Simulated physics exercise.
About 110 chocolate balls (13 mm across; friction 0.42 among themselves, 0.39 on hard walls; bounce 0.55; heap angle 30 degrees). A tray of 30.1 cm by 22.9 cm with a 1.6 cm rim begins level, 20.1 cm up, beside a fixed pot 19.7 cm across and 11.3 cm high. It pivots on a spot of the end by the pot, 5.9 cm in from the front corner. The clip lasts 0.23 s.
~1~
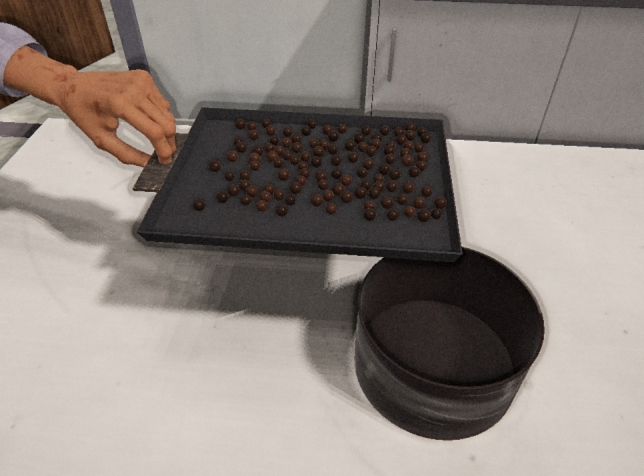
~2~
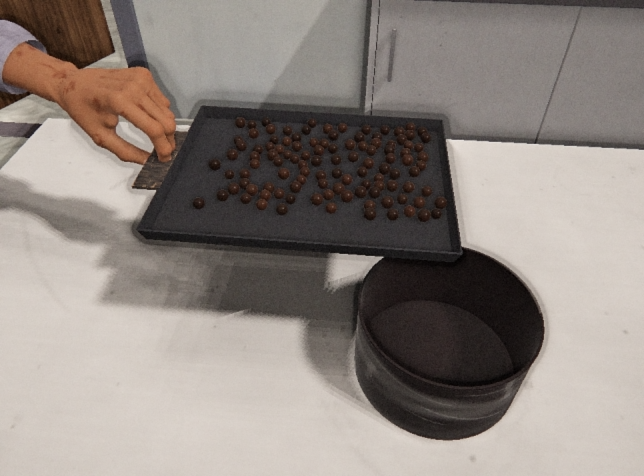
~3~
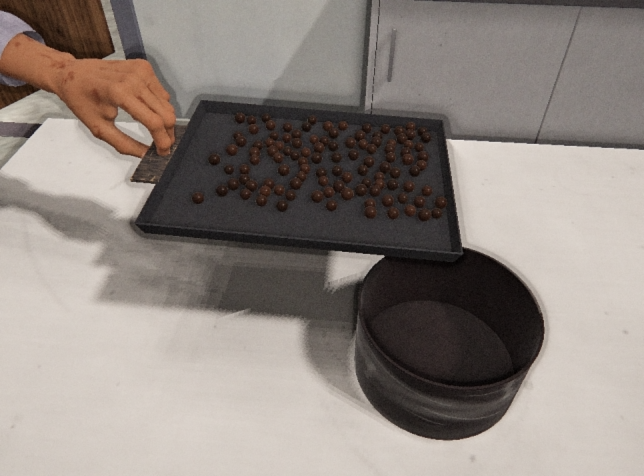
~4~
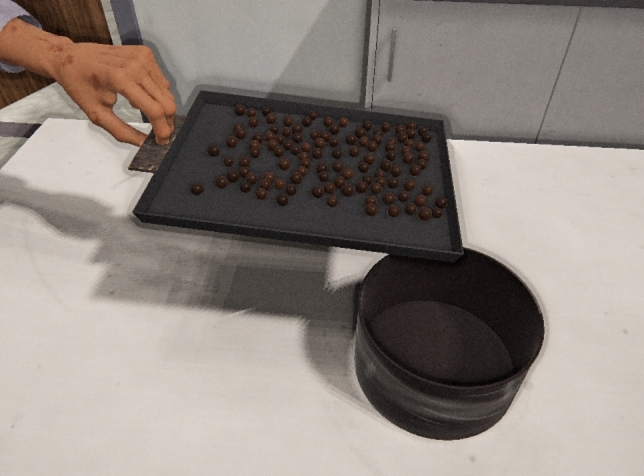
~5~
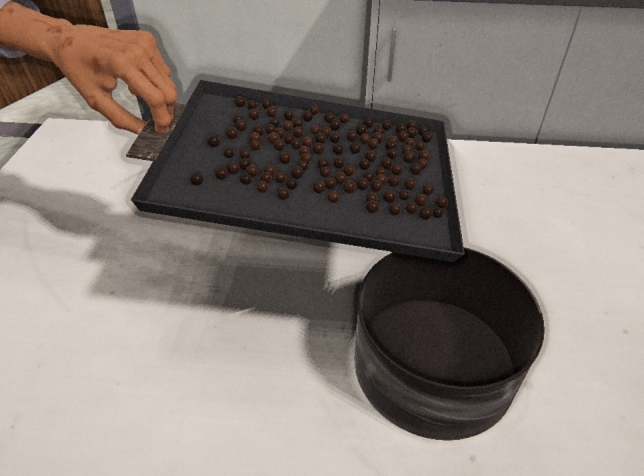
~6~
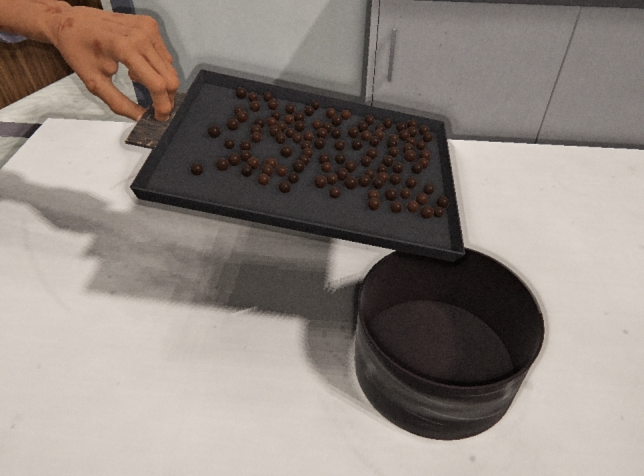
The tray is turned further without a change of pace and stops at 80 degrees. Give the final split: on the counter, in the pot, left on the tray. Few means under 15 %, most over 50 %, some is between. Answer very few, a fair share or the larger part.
On the counter: The larger part; in the pot: A fair share; left on the tray: Very few.
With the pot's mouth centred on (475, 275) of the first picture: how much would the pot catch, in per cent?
Some 60 per cent.
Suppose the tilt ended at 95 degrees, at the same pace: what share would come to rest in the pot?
It would be near 30 per cent.
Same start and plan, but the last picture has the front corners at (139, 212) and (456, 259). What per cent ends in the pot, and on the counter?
Pot 95, counter 5.
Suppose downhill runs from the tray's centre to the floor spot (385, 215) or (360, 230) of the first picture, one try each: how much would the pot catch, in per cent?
About 100 and 95 per cent.
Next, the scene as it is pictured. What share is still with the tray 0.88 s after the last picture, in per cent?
Roughly 95 per cent.
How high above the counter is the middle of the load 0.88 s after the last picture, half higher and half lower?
About 24 cm.
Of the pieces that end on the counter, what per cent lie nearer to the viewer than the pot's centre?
About 0 per cent.
Then, 0.53 s after the last picture, tilt 43 degrees; the tray holds 100 %, the pot 0 %.
Then, 0.88 s after the last picture, tilt 65 degrees; the tray holds 95 %, the pot 0 %.
Then, 1.33 s after the last picture, tilt 80 degrees; the tray holds 40 %, the pot 10 %.
In the end, counter 70 %, pot 30 %, tray 0 %.
